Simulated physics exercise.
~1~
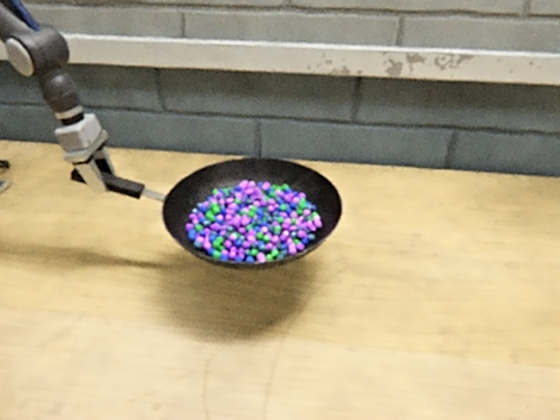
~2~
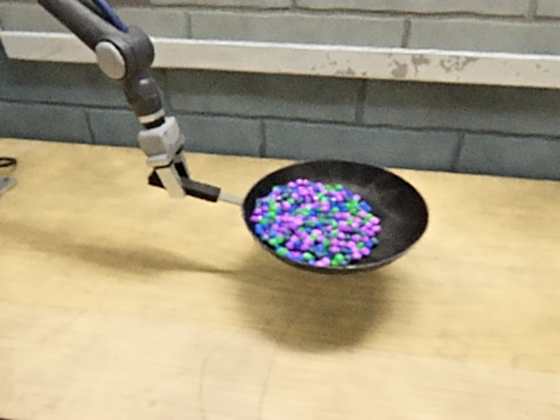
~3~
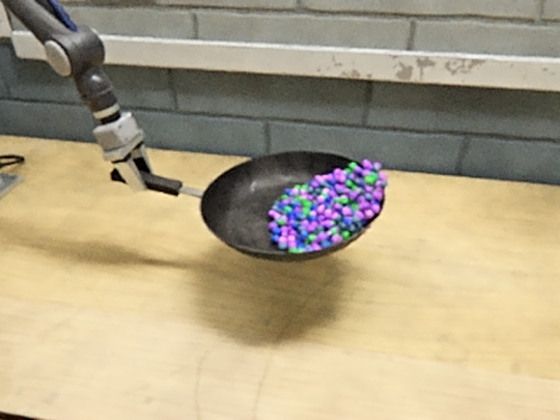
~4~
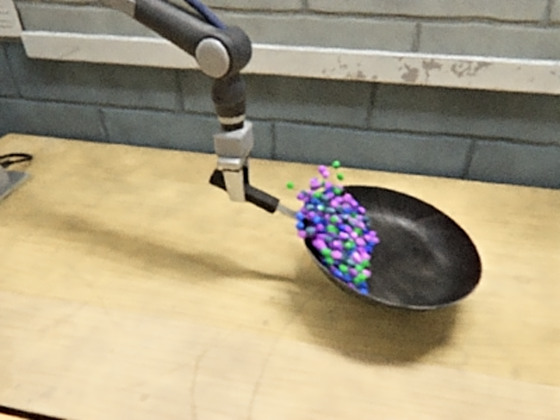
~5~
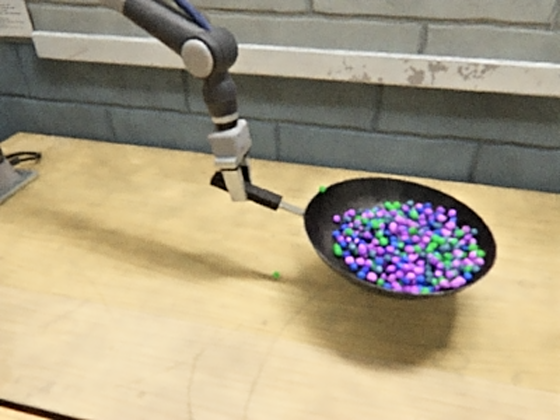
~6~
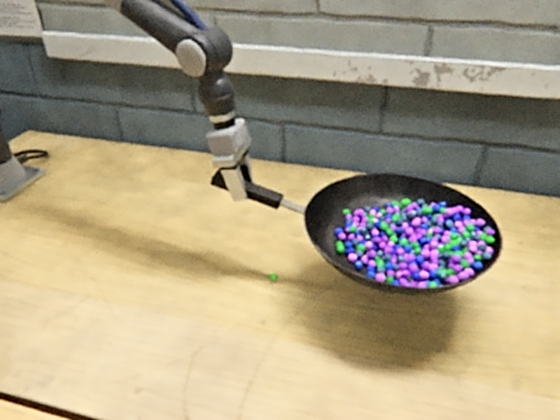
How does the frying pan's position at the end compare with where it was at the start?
At the end the frying pan is held well to the right of where it started, and it sits slightly lower in the view.
